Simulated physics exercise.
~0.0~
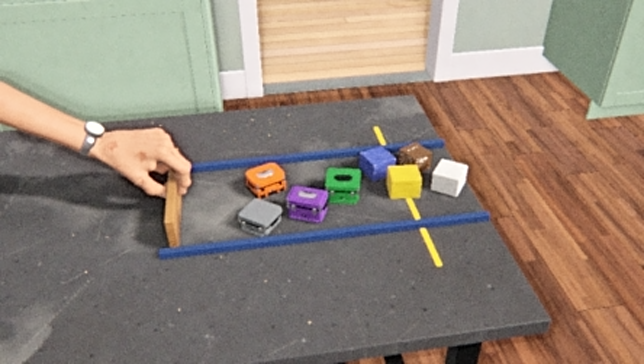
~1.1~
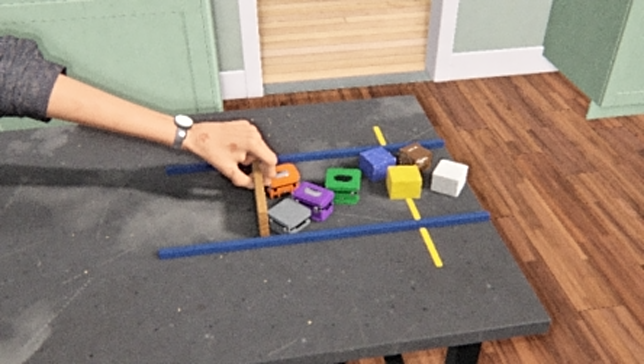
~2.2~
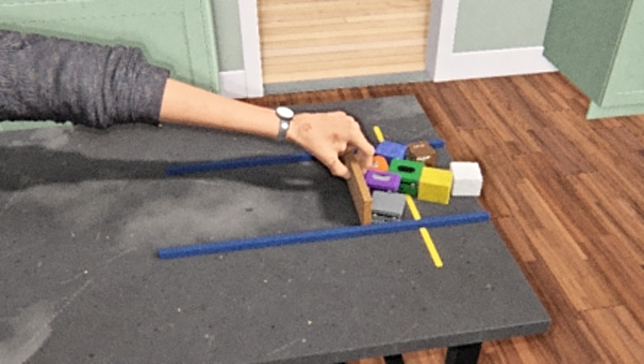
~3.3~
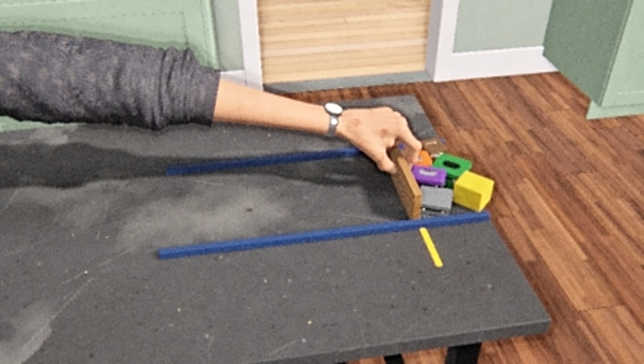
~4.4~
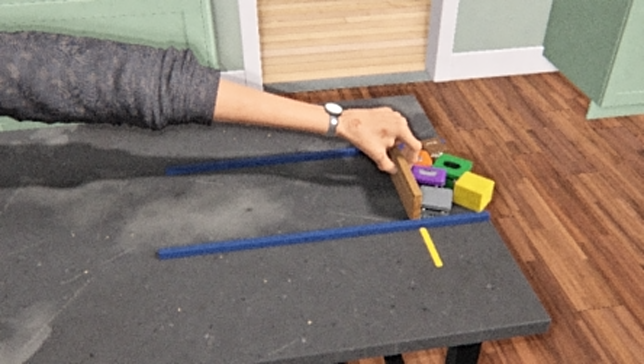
At the start, a hand holds a small upright wooden board between two blue rails on a dark table, with eight little cases and blocks scattered to its right, some near a yellow strip. The hand pushes the board right until it meets the orange, purple and grey cases and slides them along. The cases bunch up against the green, blue, brown and yellow pieces, and the white block shifts toward the table's end. The board continues to the strip and stops. The white block has gone over the edge, while the yellow block rests near it and the hand stays still.
